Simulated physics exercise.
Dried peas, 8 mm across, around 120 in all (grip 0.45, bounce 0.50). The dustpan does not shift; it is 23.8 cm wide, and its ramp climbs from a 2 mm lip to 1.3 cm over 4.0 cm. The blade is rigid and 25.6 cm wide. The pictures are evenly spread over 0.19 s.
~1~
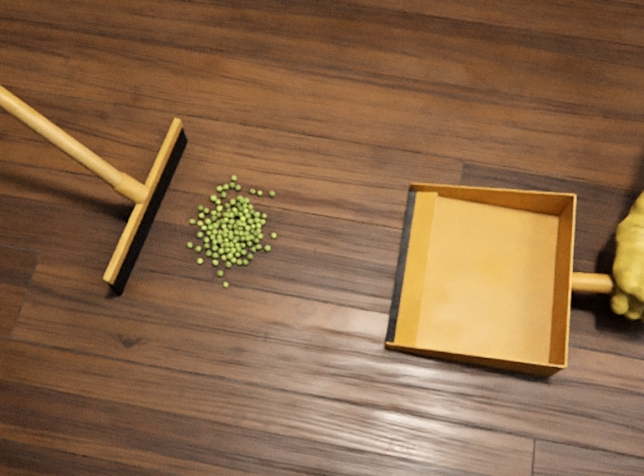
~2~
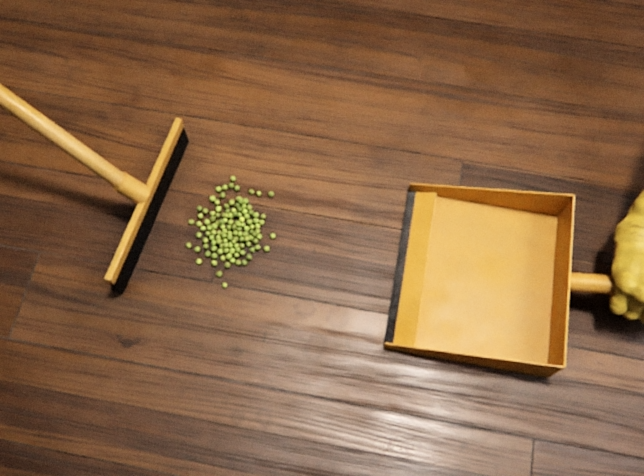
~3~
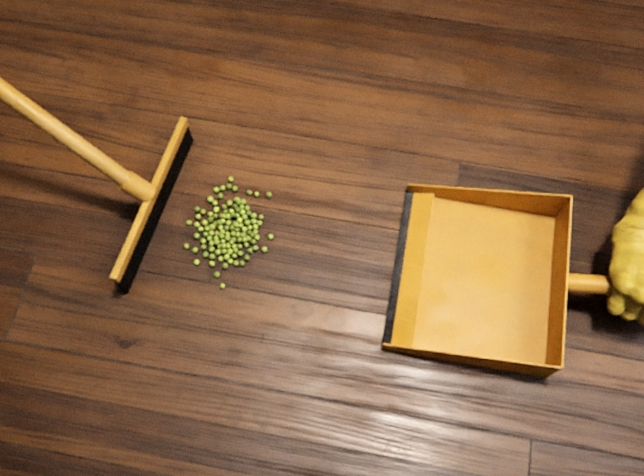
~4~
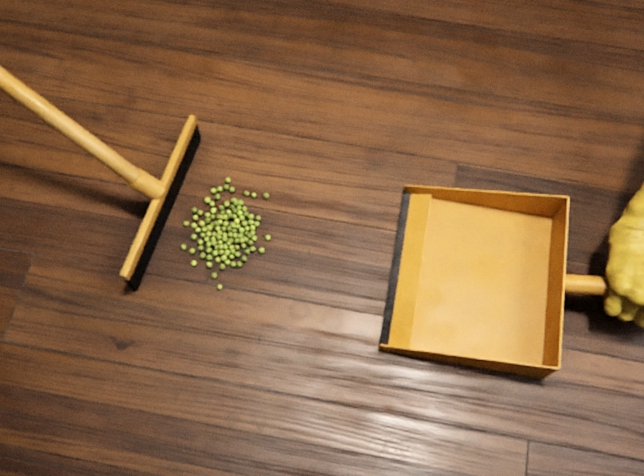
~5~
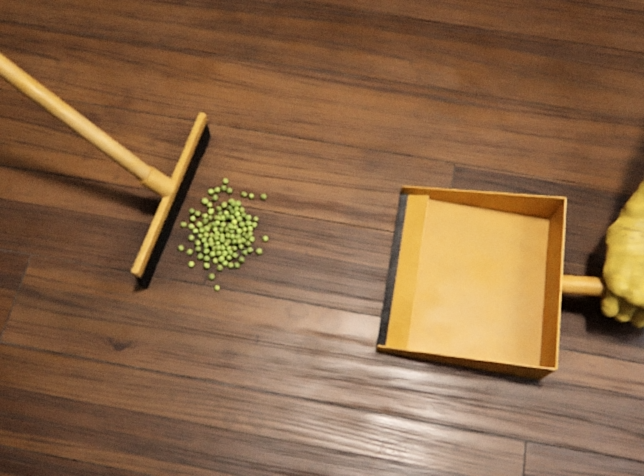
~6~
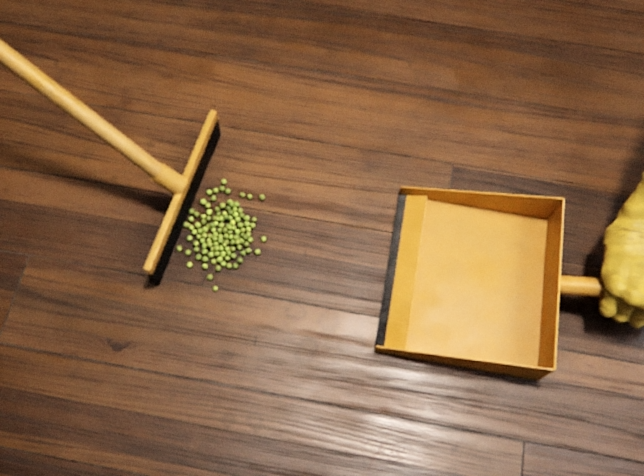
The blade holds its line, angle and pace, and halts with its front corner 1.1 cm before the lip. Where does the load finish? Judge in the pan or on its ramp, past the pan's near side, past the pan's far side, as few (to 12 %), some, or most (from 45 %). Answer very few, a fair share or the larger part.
Pan: Very few, near side: Very few, far side: A fair share.
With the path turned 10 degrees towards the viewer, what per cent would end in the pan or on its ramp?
In that case some 10 per cent.
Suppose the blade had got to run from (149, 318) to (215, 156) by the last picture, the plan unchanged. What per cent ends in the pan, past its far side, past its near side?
Pan 25, far 5, near 15.
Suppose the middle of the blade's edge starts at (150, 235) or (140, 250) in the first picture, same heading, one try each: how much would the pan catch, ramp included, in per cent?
About 5 and 5 per cent.
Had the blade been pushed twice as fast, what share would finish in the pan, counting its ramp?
It would be near 10 per cent.
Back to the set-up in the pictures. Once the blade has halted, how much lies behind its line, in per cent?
Roughly 45 per cent.
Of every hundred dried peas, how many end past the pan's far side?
Some 20 per cent.
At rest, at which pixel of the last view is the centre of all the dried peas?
At about (376, 247).
Then, 0.29 s after the last picture, middle of the blade 17 cm from the lip; 0 % over the lip, far side 5 %, near side 0 %.
Then, 0.49 s after the last picture, middle of the blade 8 cm from the lip; 0 % over the lip, far side 10 %, near side 0 %.
Then, 0.81 s after the last picture, middle of the blade 3 cm from the lip; 0 % over the lip, far side 20 %, near side 0 %.
In the end, pan 0 %, near side 0 %, far side 20 %, in front of the lip or behind the blade 80 %.
